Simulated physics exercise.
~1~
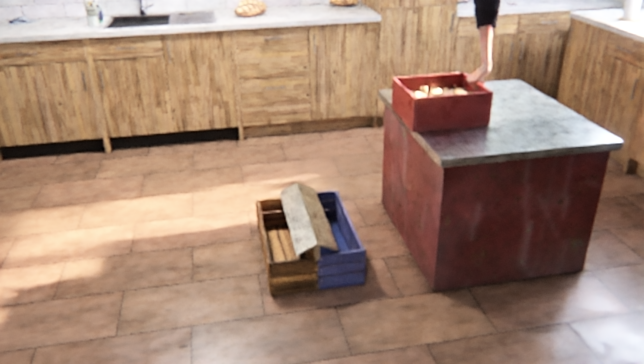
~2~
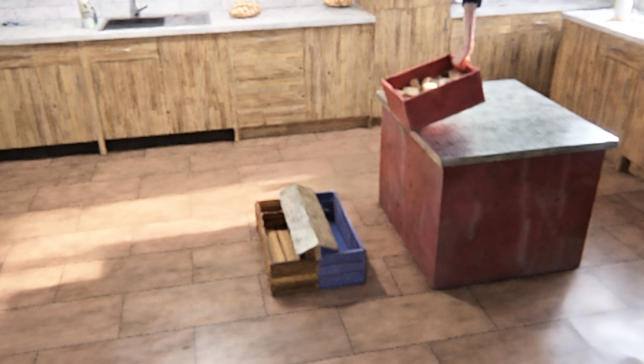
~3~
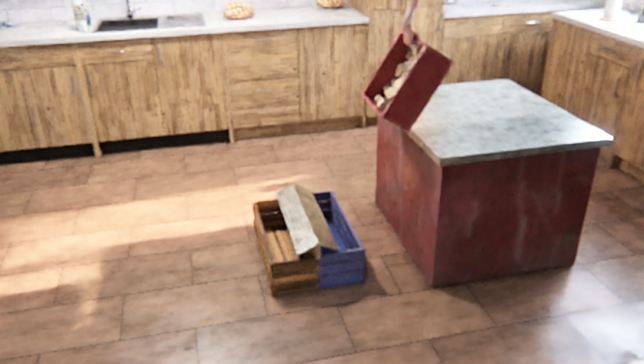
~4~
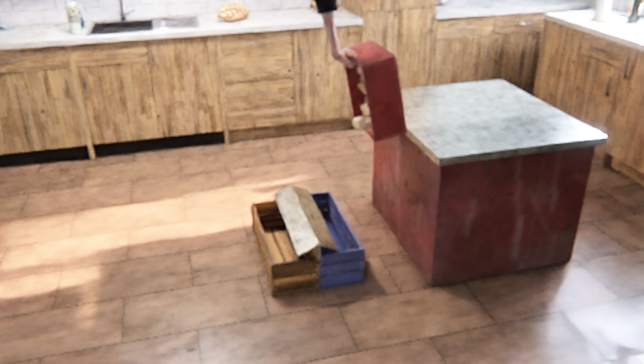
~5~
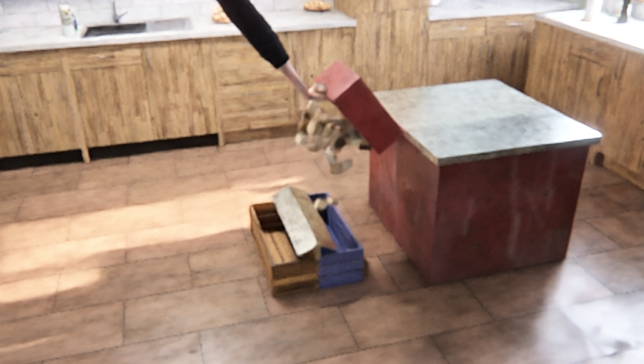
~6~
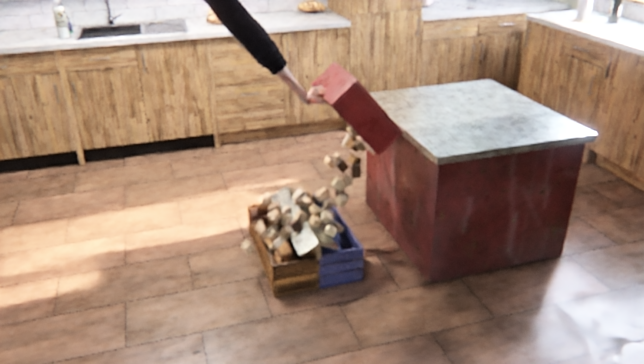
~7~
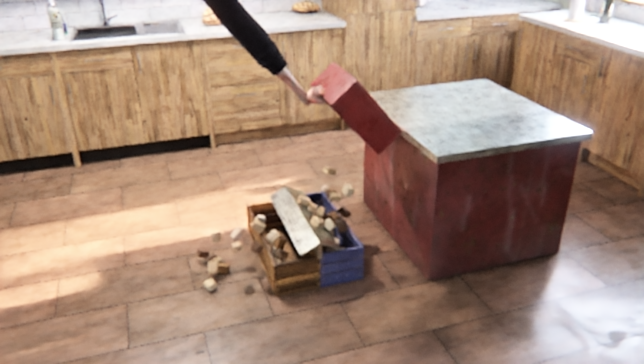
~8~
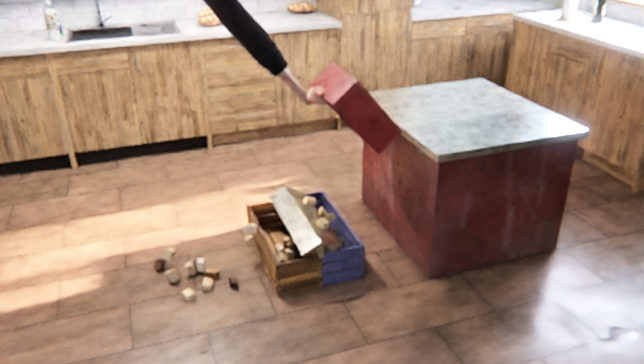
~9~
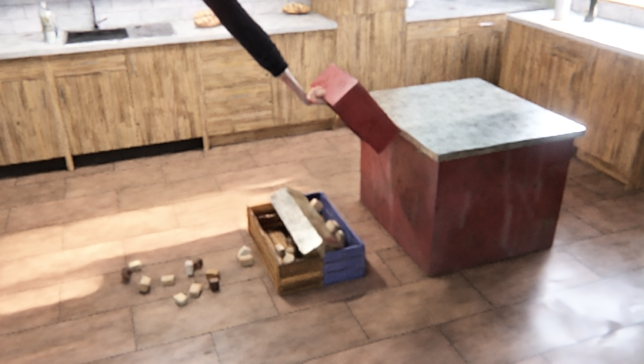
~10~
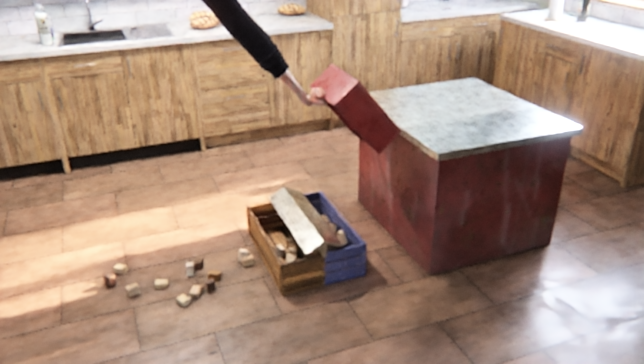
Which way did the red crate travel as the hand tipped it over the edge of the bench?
The red crate moved to the left.
A hand tipped a red crate off the edge of a bench, pouring wooden blocks onto the divided wooden and blue boxes below. Many landed inside while others scattered on the floor to the left, and the crate stayed tilted above.
